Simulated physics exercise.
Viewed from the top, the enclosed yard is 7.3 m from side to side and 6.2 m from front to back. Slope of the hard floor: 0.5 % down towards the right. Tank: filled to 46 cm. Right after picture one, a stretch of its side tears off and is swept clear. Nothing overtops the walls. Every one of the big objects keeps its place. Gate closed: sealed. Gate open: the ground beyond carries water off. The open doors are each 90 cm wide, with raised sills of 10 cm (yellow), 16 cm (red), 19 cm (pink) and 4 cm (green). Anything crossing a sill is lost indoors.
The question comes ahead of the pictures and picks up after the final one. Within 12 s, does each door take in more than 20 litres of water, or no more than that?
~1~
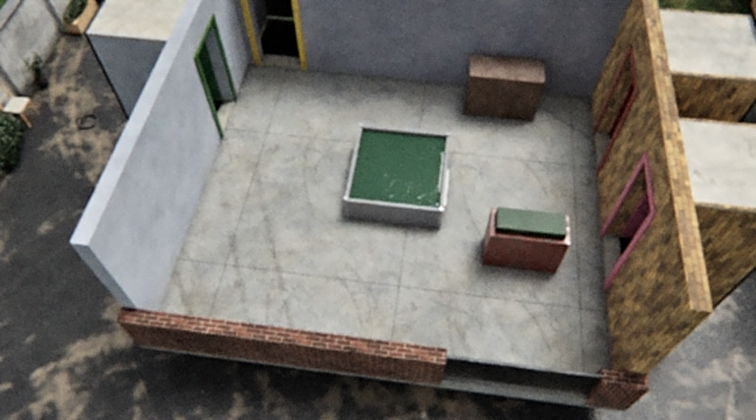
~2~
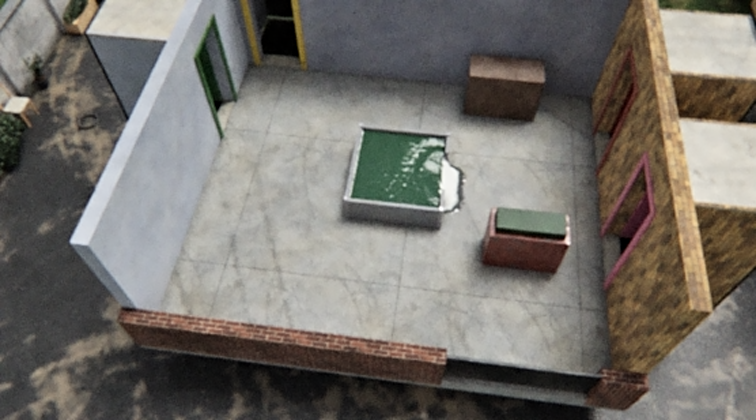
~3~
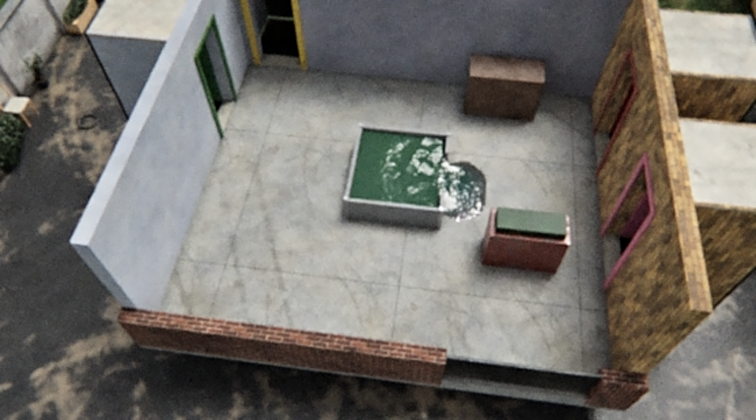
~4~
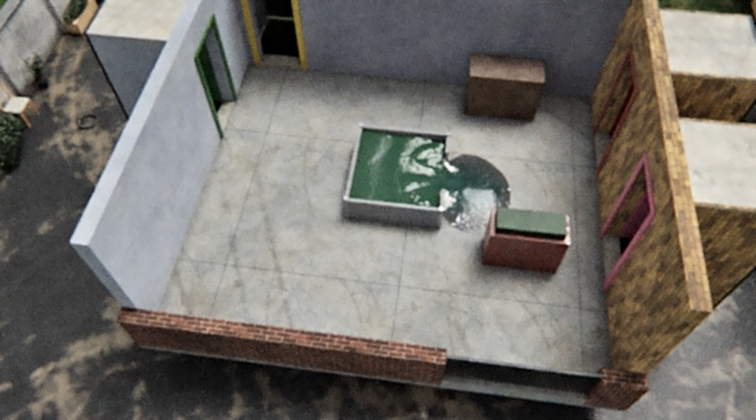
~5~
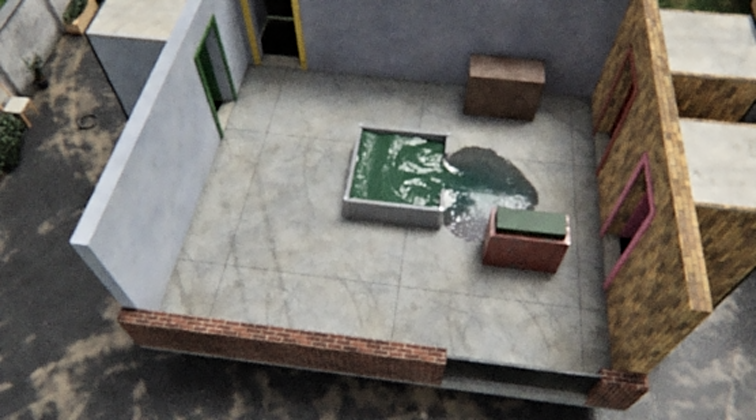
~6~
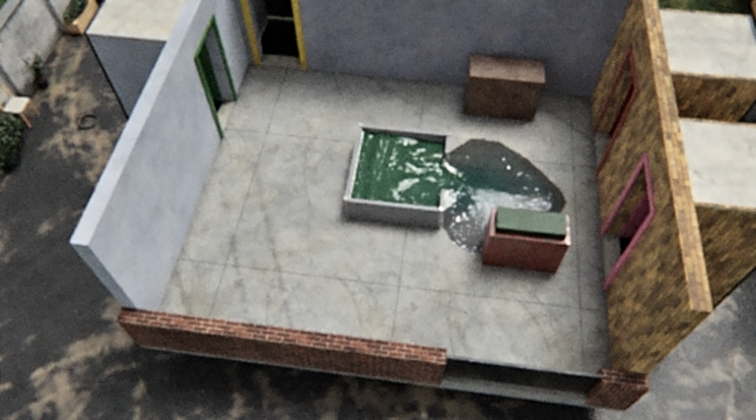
My prediction: Yellow door: Limit not crossed; red door: Limit not crossed; pink door: Limit not crossed; green door: Limit not crossed.
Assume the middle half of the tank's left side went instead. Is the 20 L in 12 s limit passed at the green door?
Against that limit: Green over.
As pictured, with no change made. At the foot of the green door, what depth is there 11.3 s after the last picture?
About 3.0 cm.
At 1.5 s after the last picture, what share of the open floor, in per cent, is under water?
20 %.
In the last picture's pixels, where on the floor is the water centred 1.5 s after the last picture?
At roughly (465, 187).
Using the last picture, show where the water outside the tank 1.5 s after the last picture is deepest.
Near (597, 237).
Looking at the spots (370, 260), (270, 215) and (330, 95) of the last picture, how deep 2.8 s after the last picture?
0, 0 and 0 cm, respectively.
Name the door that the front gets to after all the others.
Last: Green.
Then, 0.7 s after the last picture water covers 15 % of the floor and is deepest (28 cm) near (448, 187); yellow door not reached, red door not reached, pink door 7 cm at the sill, 0 L in, green door not reached.
Then, 1.5 s after the last picture water covers 20 % of the floor and is deepest (26 cm) near (597, 237); yellow door not reached, red door 15 cm at the sill, 0 L in, pink door 16 cm at the sill, 2 L in, green door not reached.
Then, 2.8 s after the last picture water covers 25 % of the floor and is deepest (18 cm) near (588, 103); yellow door not reached, red door 11 cm at the sill, 0 L in, pink door 13 cm at the sill, 6 L in, green door not reached.
Then, 6.3 s after the last picture water covers 50 % of the floor and is deepest (12 cm) near (589, 116); yellow door 1 cm at the sill, 0 L in, red door 10 cm at the sill, 0 L in, pink door 6 cm at the sill, 6 L in, green door not reached.
Then, 11.3 s after the last picture water covers 80 % of the floor and is deepest (6 cm) near (596, 385); yellow door 3 cm at the sill, 0 L in, red door 6 cm at the sill, 0 L in, pink door 5 cm at the sill, 6 L in, green door 3 cm at the sill, 0 L in.
